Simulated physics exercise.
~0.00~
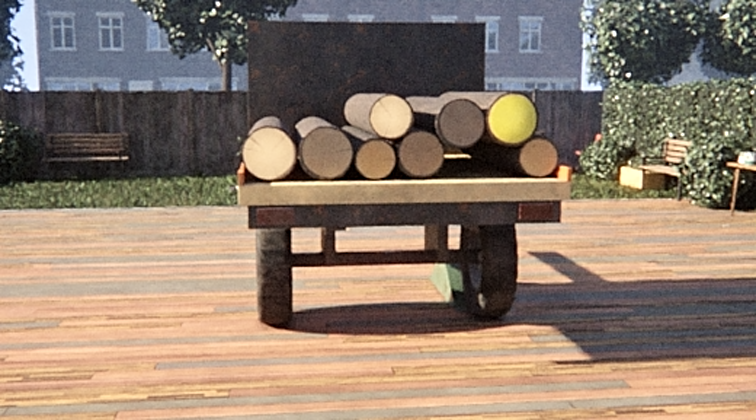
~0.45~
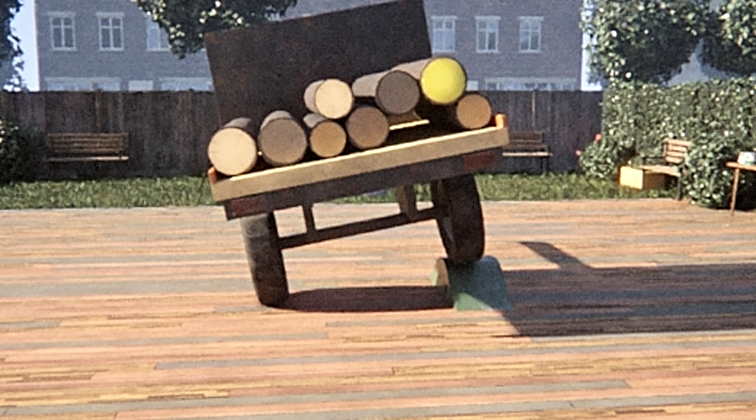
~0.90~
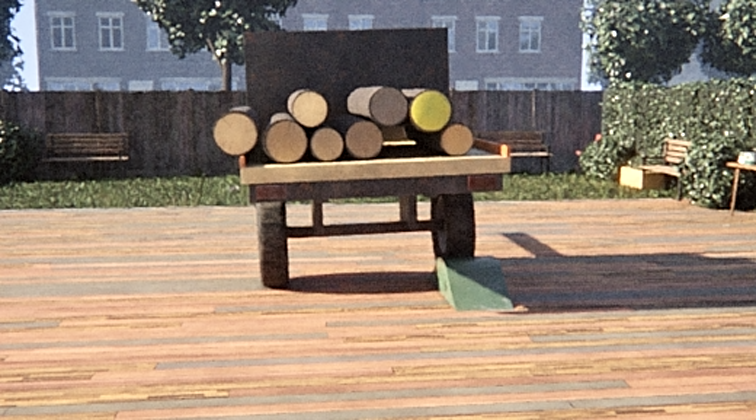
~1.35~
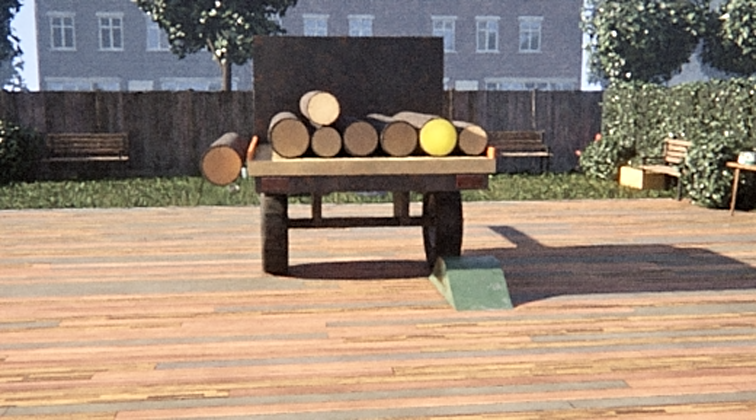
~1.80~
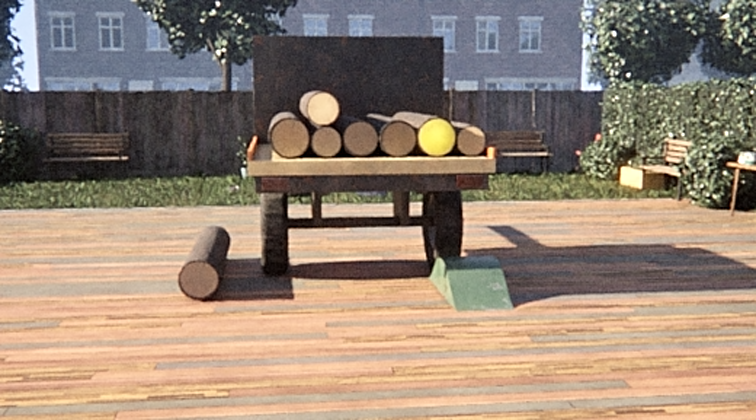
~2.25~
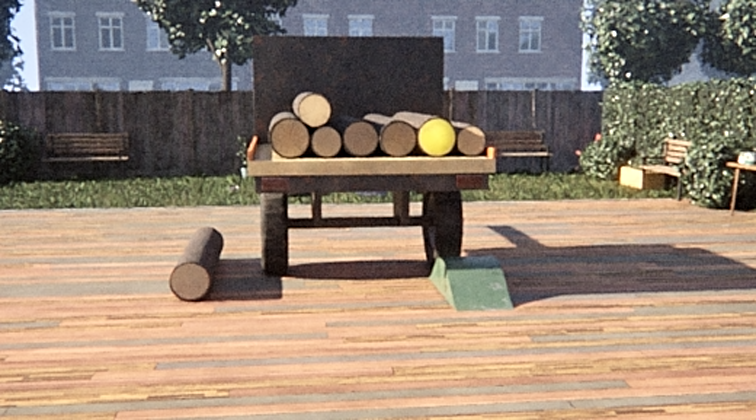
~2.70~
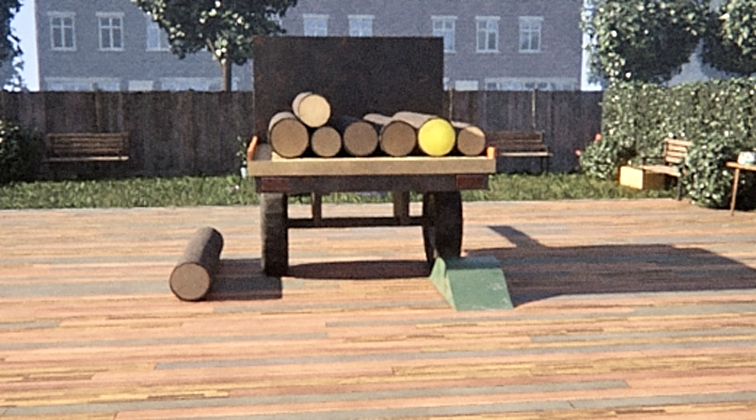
The clip shows a flat trailer loaded with logs, one with a yellow end, tilting left as its right wheel crosses a green ramp, then levelling. The logs shift and one drops off the left side onto the paving, while the yellow one settles and stays aboard.
